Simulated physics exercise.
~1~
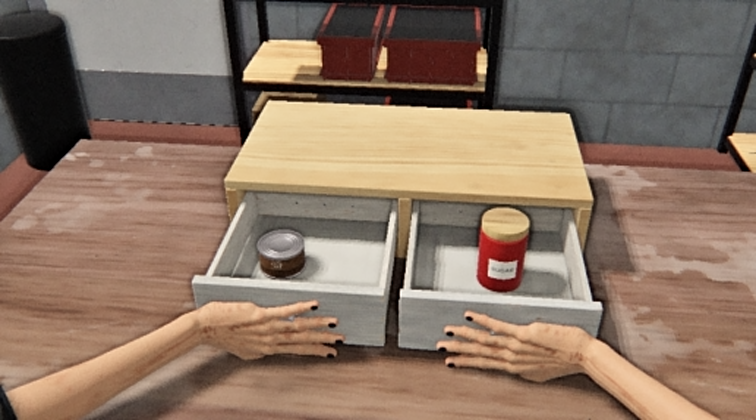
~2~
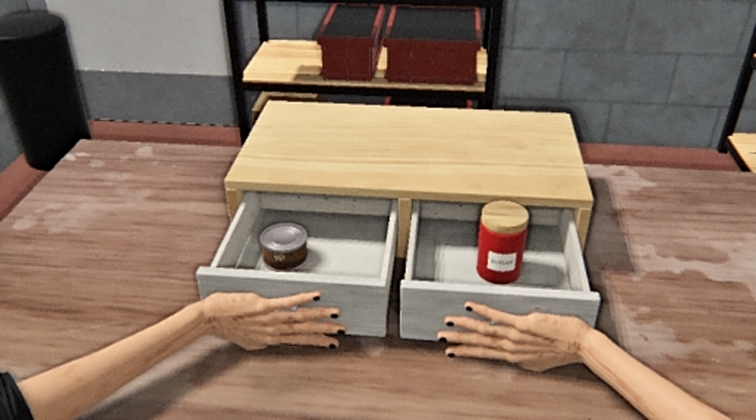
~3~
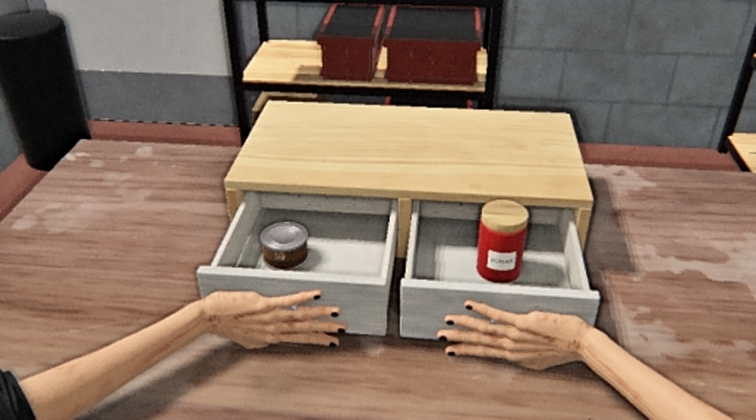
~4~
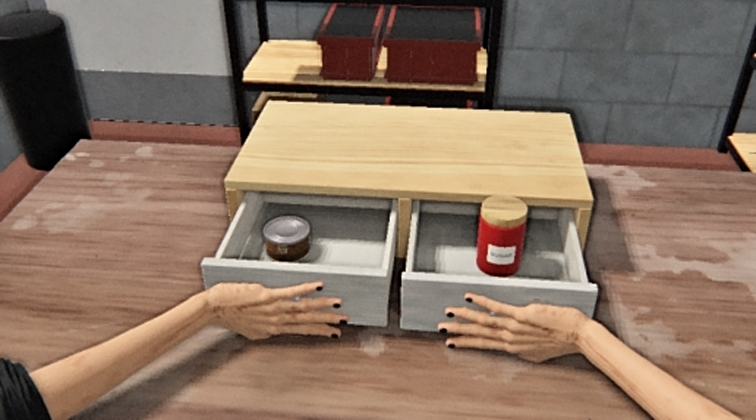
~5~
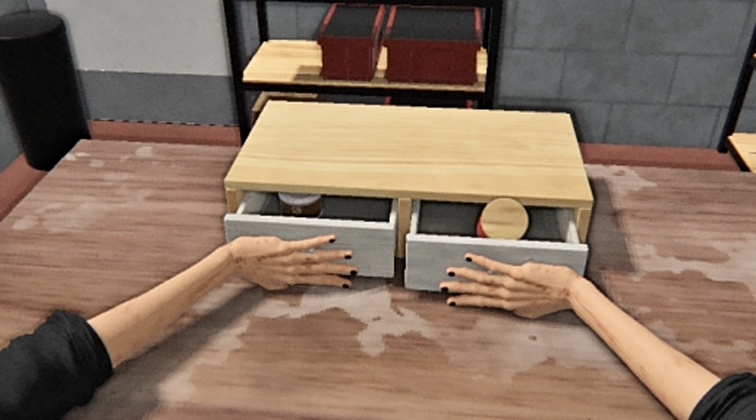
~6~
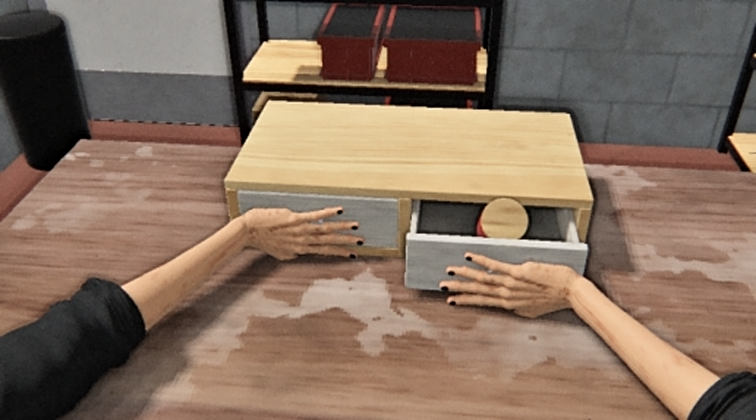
Two hands with dark nails rest against the pale fronts of two open drawers in a low, light wooden cabinet, seen from above and in front across a worn wooden table. A small brown pot sits in the left drawer, and a red jar with a wooden lid stands in the right one, with dark red boxes on a shelf behind. The hands push both drawers inward, slowly at first, and the jar tips into a lean as the gap narrows. The left drawer closes completely, hiding the pot, while the right one stays jammed partly open with the leaning jar's lid showing.
